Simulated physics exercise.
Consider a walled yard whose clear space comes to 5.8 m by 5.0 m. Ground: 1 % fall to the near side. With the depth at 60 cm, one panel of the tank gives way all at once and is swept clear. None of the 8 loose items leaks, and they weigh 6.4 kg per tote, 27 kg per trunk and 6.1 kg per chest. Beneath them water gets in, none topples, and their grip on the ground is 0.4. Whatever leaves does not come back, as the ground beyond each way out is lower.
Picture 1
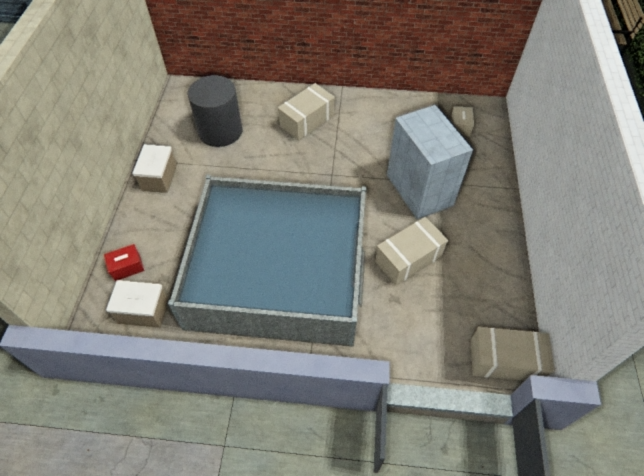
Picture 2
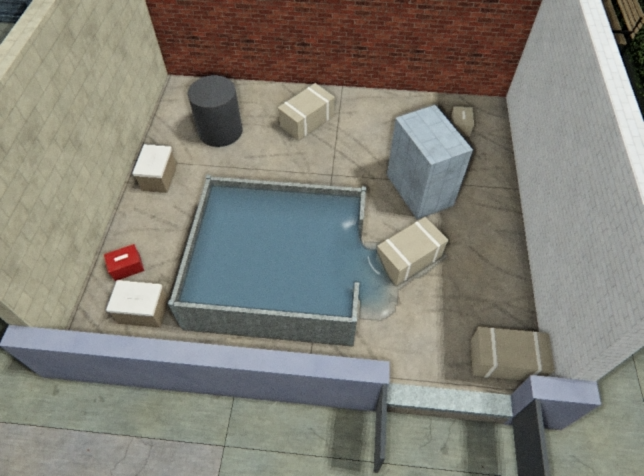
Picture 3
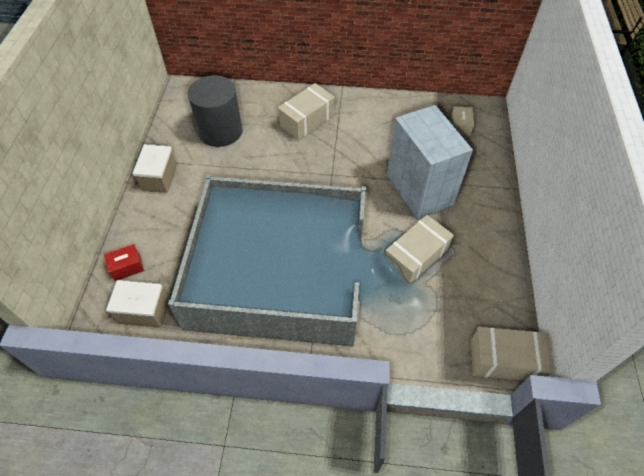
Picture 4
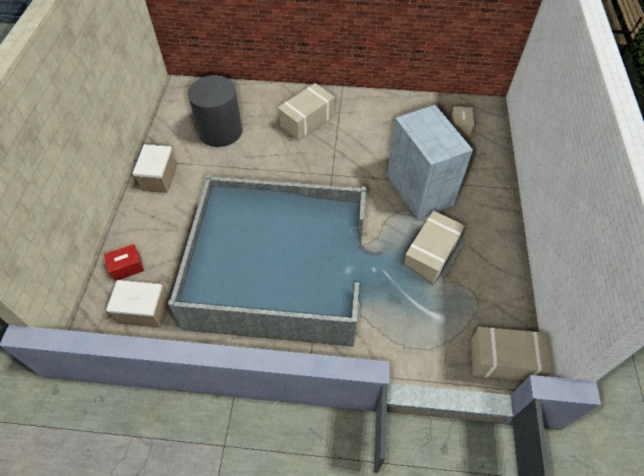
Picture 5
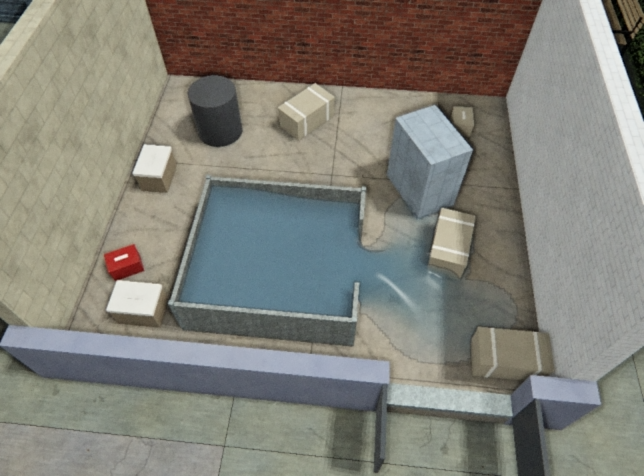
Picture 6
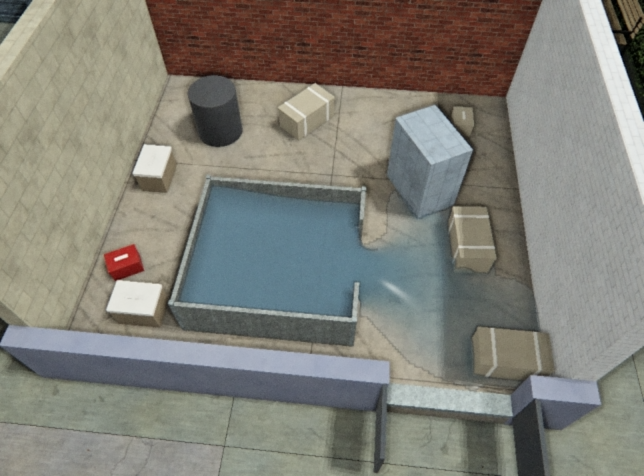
In a walled yard, part of the right side of a water-filled tank gave way, and water spread across the floor, pushing a nearby tan crate to the right and turning it as the other things stayed put.
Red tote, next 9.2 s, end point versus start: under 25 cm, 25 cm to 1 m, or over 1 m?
It hardly moves.
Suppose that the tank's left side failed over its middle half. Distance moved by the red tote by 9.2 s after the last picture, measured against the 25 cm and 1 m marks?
From there, the red tote gets swept far.
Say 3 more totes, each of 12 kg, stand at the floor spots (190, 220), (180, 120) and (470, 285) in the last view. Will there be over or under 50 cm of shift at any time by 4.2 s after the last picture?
Order as asked - not as far, not as far, farther.
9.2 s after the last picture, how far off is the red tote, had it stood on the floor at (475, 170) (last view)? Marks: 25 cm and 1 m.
I'd say it lands far off.
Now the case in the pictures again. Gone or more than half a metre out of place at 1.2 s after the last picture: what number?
1.
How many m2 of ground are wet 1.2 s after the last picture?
I'd estimate close to 11.0 m2.
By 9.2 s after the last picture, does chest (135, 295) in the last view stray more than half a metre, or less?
It ends up within the limit.
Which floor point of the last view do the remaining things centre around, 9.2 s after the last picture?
I'd say about (200, 182) in the last view.
Then, 1.2 s after the last picture the red tote is near (122, 258), 0.0 m from its start, aground; 0 of 8 are out; 1 afloat.
Then, 3.8 s after the last picture the red tote is near (122, 258), 0.0 m from its start, aground; 1 of 8 are out; 1 afloat.
Then, 6.2 s after the last picture the red tote is near (122, 258), 0.0 m from its start, aground; 1 of 8 are out; 0 afloat.
Then, 9.2 s after the last picture the red tote is near (122, 258), 0.0 m from its start, aground; 1 of 8 are out; 1 afloat.
